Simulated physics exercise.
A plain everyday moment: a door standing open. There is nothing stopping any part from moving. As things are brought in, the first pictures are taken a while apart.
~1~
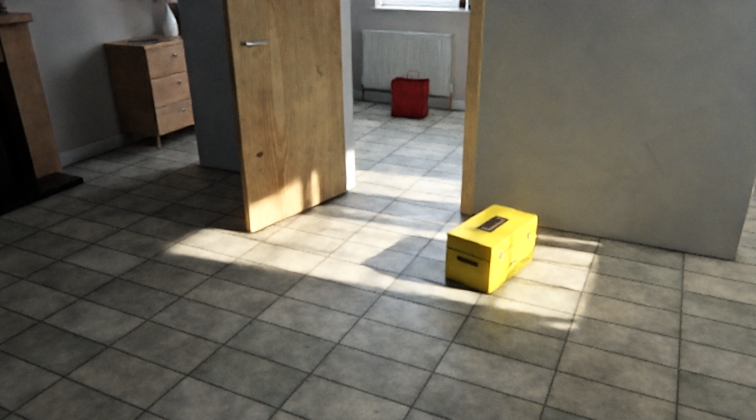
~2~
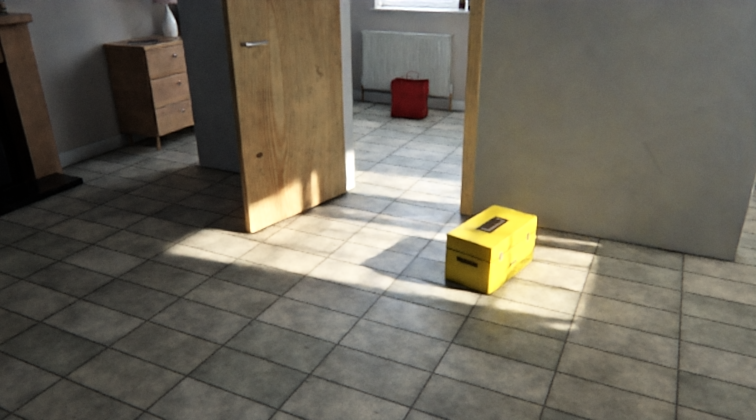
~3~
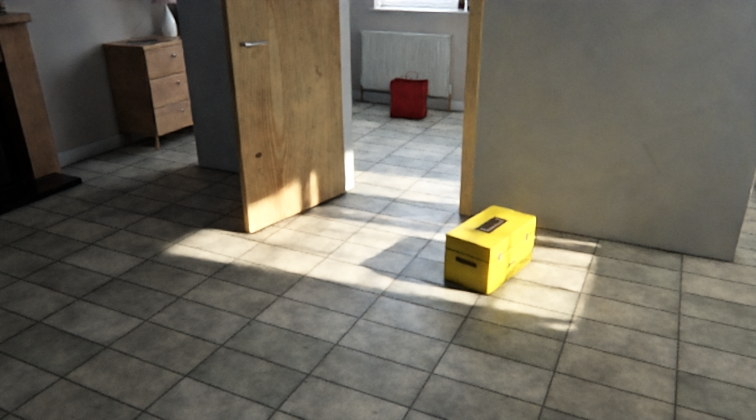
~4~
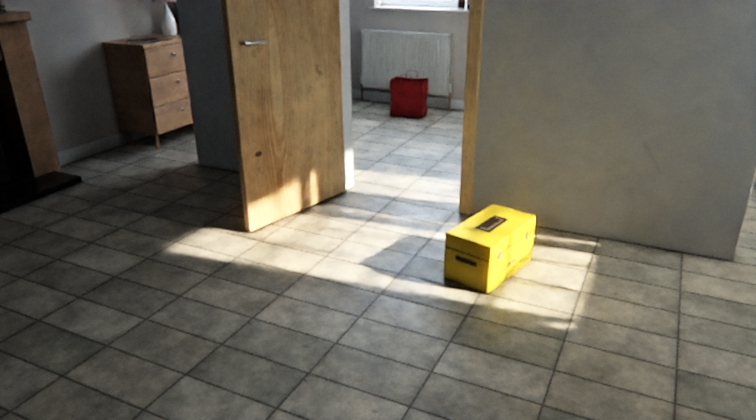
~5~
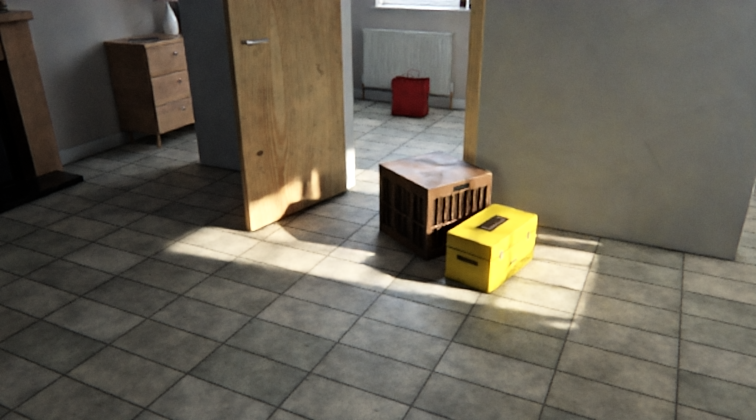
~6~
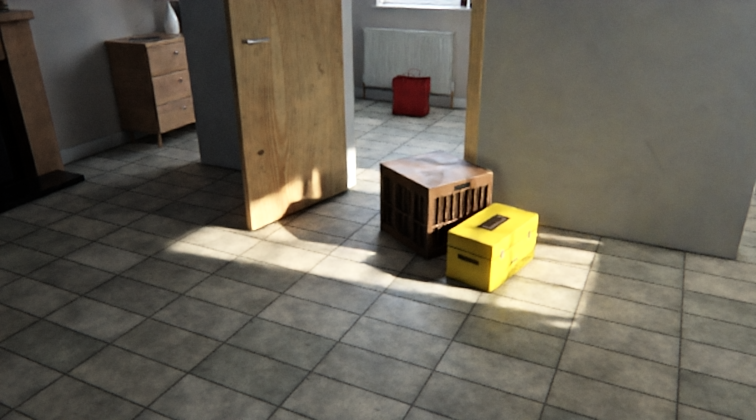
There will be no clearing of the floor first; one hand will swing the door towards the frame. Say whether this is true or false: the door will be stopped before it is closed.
True, it is stopped before closing.
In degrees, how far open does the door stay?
About 45°.
Then, 0.50 s on from there, door at 95°.
Then, 0.90 s on from there, door at 77°.
Then, 1.20 s on from there, door at 62°.
Then, 1.50 s on from there, door at 46°.
In the end, door at 43°; both unmoved. At the end, from the last picture's camera, brown chest near (436, 201).
